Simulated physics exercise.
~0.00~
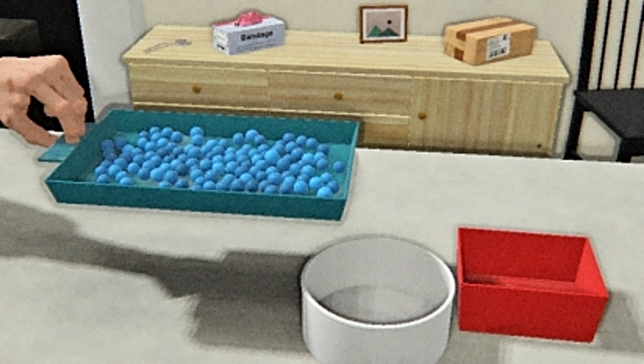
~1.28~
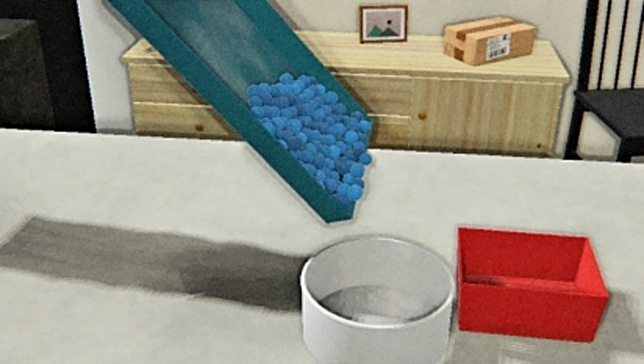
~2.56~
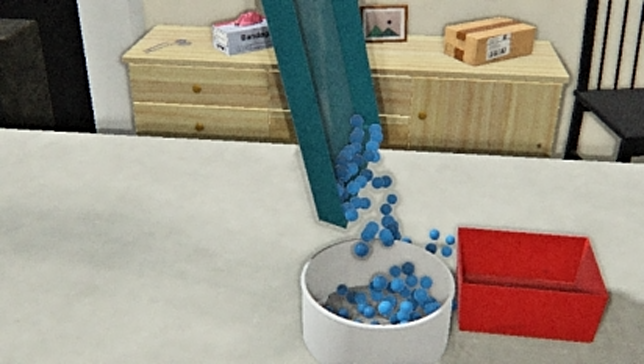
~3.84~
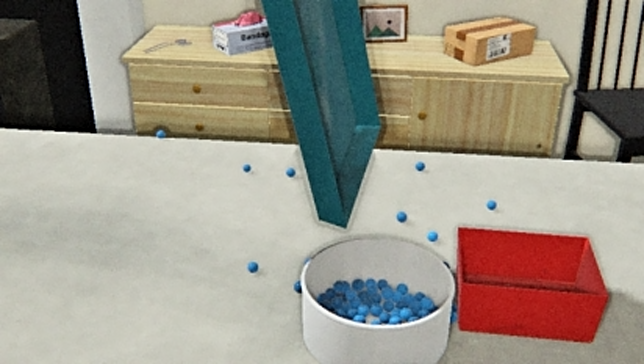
On a pale tabletop before a wooden cabinet, a hand is at a teal tray of blue balls, which then rises and tips steeply rightward, pouring them down; most settle in a white pot beside an empty red tin, while others scatter across the table.
